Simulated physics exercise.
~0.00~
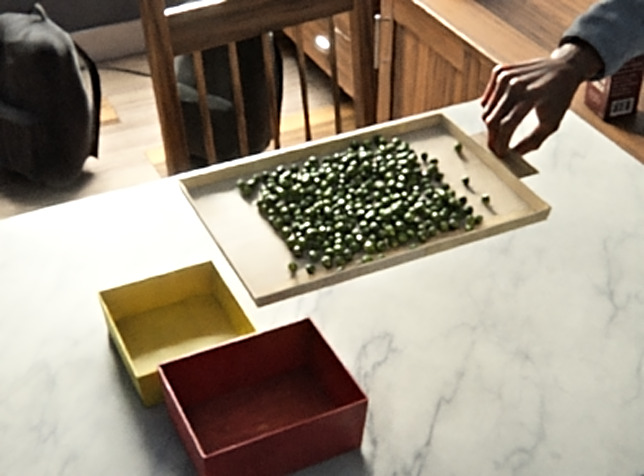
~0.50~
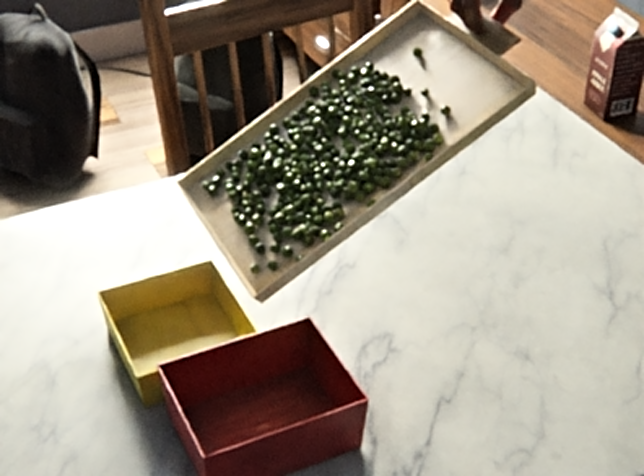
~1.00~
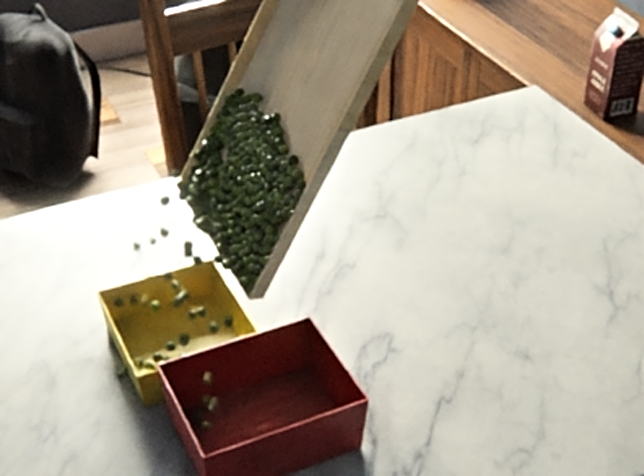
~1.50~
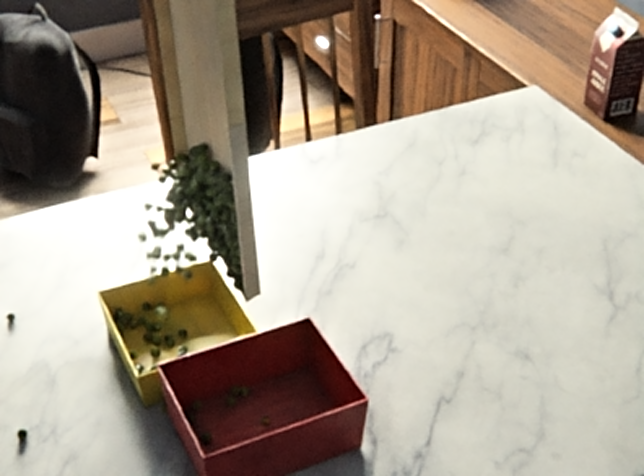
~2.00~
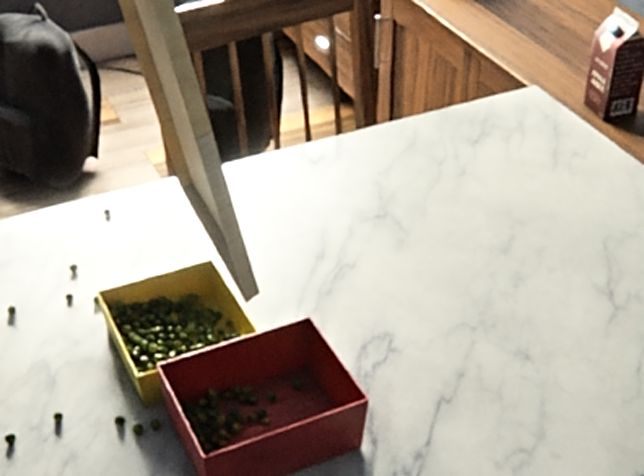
In this clip, a hand lifts one side of a shallow tray of small green olives on a marble table, tipping it steeply until they pour down, mostly into a yellow tin, with some in a red tin and a few scattered on the table.
